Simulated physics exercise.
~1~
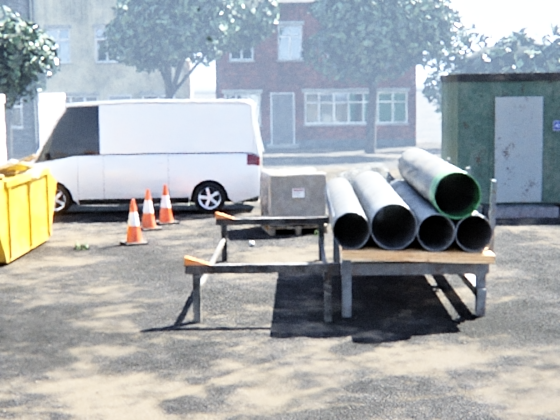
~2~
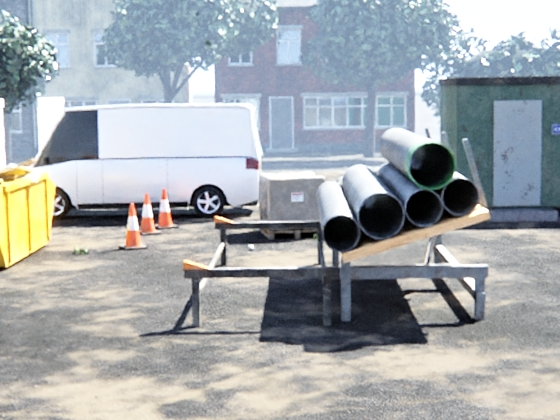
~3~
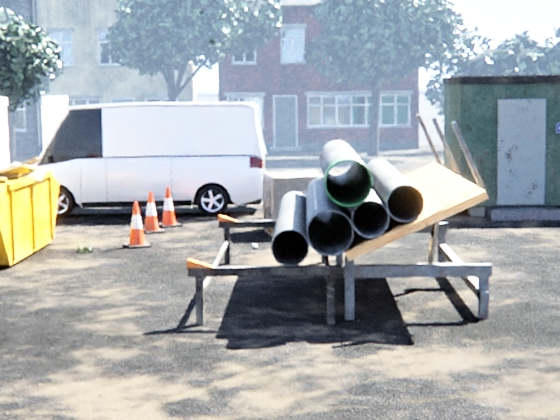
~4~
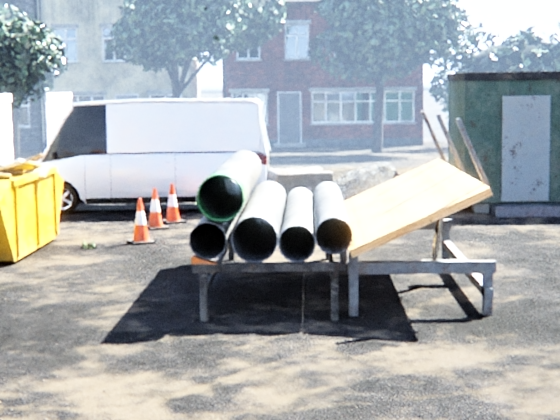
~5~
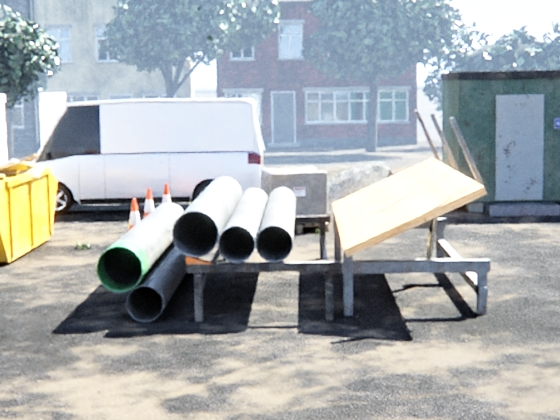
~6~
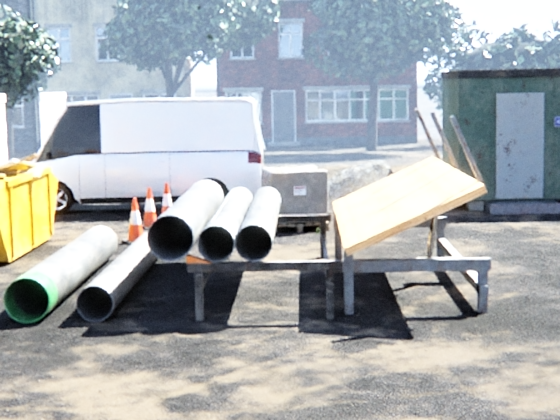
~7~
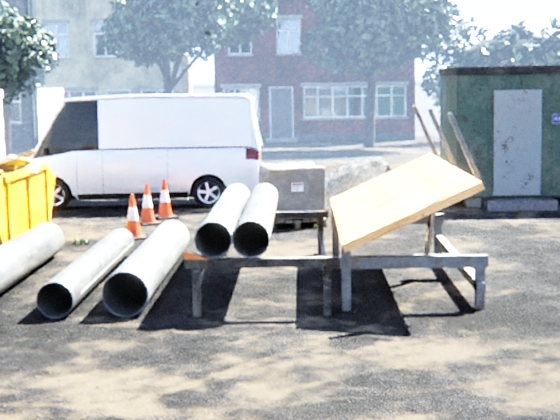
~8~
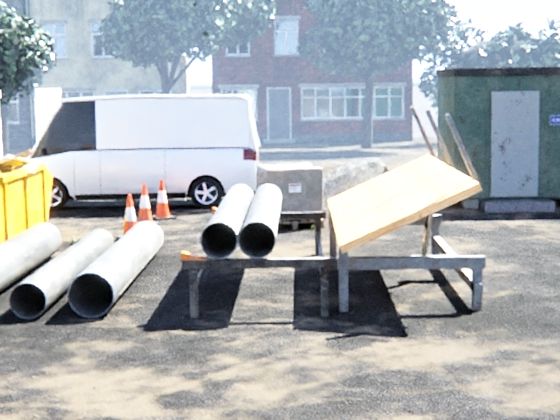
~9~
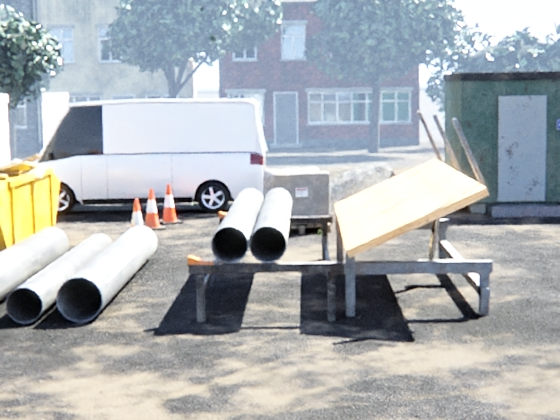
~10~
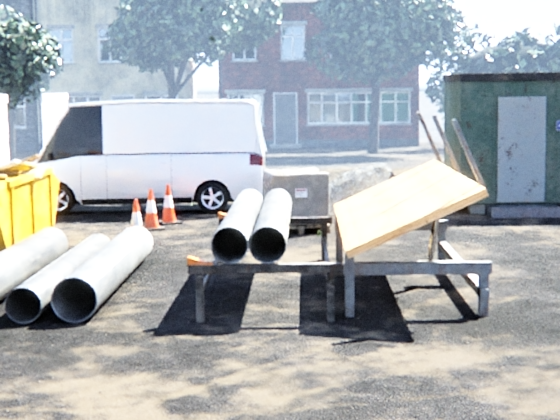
Five hollow pipes, one of them rimmed in green, rest on the right side of a low rack in a yard with a parked white van behind. The wooden deck beneath them tilts up on its right side, and the pipes start rolling left, the green one riding on top of the others. They cross onto the level rack, where the green pipe reaches the left end and drops over it with another. A third pipe follows them to the ground. Finally, three pipes, including the green one, lie on the ground at left, while two stay on the rack beside the tilted deck.
